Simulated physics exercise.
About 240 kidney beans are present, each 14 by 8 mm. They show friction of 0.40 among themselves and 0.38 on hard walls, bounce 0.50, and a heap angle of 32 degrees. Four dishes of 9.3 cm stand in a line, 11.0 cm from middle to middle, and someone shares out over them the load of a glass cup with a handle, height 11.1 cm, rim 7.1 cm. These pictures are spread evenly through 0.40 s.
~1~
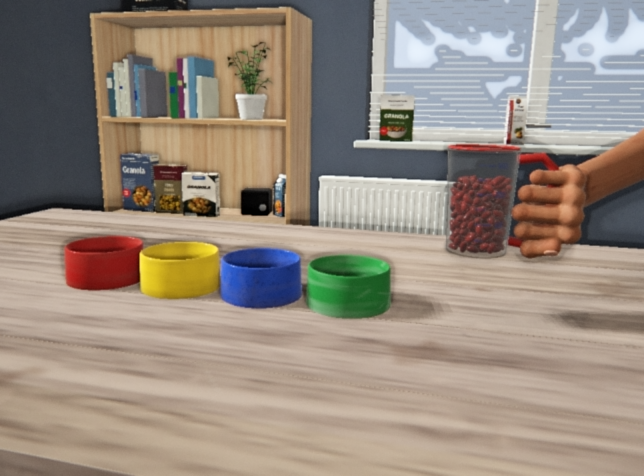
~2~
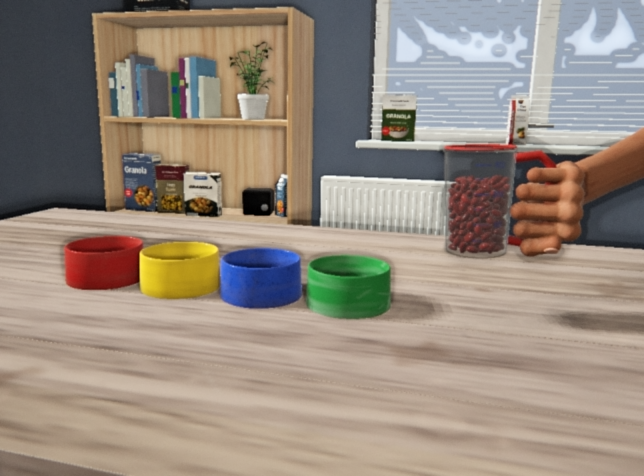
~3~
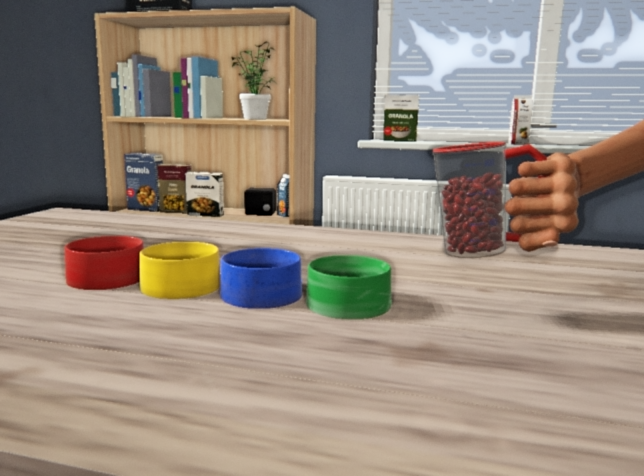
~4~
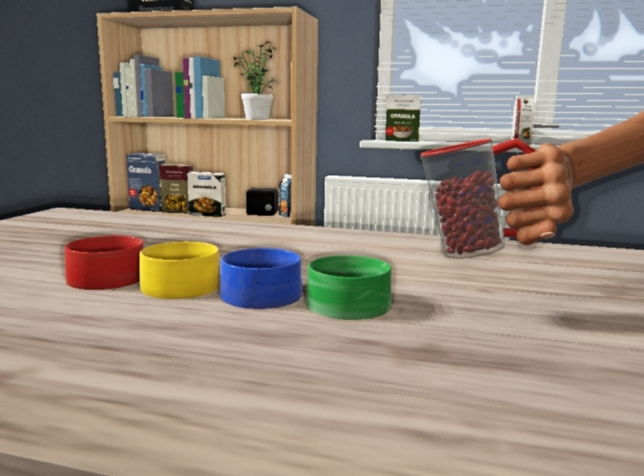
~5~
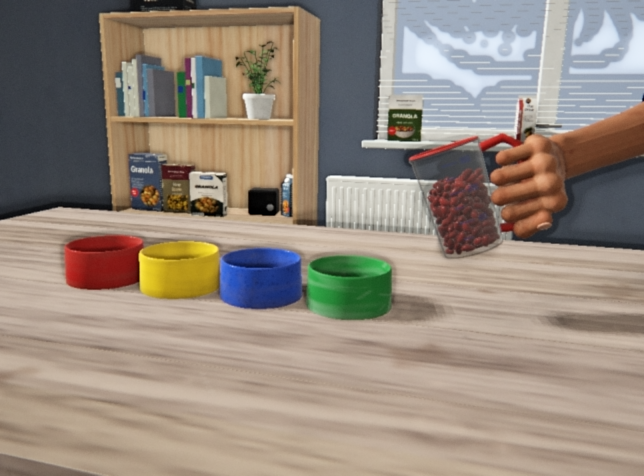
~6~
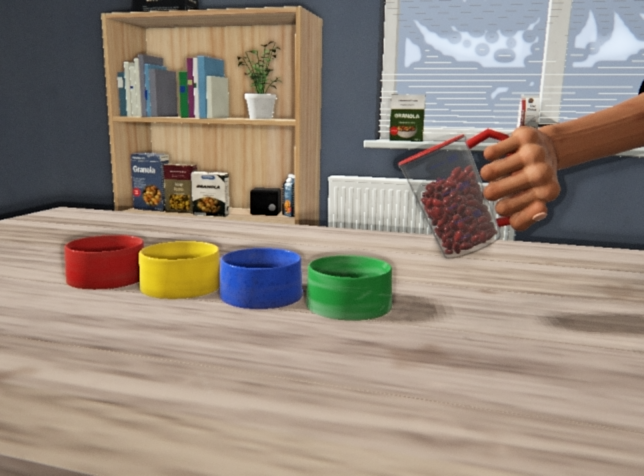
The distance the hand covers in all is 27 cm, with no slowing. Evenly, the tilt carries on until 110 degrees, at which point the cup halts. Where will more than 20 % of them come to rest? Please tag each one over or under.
Red - under; blue - over; green - under; yellow - under; counter - under.
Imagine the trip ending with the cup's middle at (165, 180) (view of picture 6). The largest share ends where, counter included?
Result: Largest portion at blue.
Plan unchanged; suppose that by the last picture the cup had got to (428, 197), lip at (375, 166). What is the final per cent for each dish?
You'd end up with red at 0, blue at 10, green at 0 and yellow at 80.
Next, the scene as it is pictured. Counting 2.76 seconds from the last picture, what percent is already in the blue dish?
Close to 80 per cent at that point.
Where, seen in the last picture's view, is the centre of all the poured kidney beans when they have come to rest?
Est. centre at rest: (254, 280) px.
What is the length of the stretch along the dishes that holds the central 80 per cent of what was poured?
About 7 cm.
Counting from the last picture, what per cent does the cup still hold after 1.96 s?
Roughly 10 per cent, give or take.
Then, 1.17 s after the last picture, tilt 110 degrees; cup holds 80 %, blue 10 %.
Then, 1.96 s after the last picture, tilt 110 degrees; cup holds 10 %, blue 80 %.
Then, 2.76 s after the last picture, tilt 110 degrees; cup holds 0 %, blue 80 %, yellow 5 %.
In the end, red 0 %, blue 80 %, green 0 %, yellow 5 %, counter 15 %.
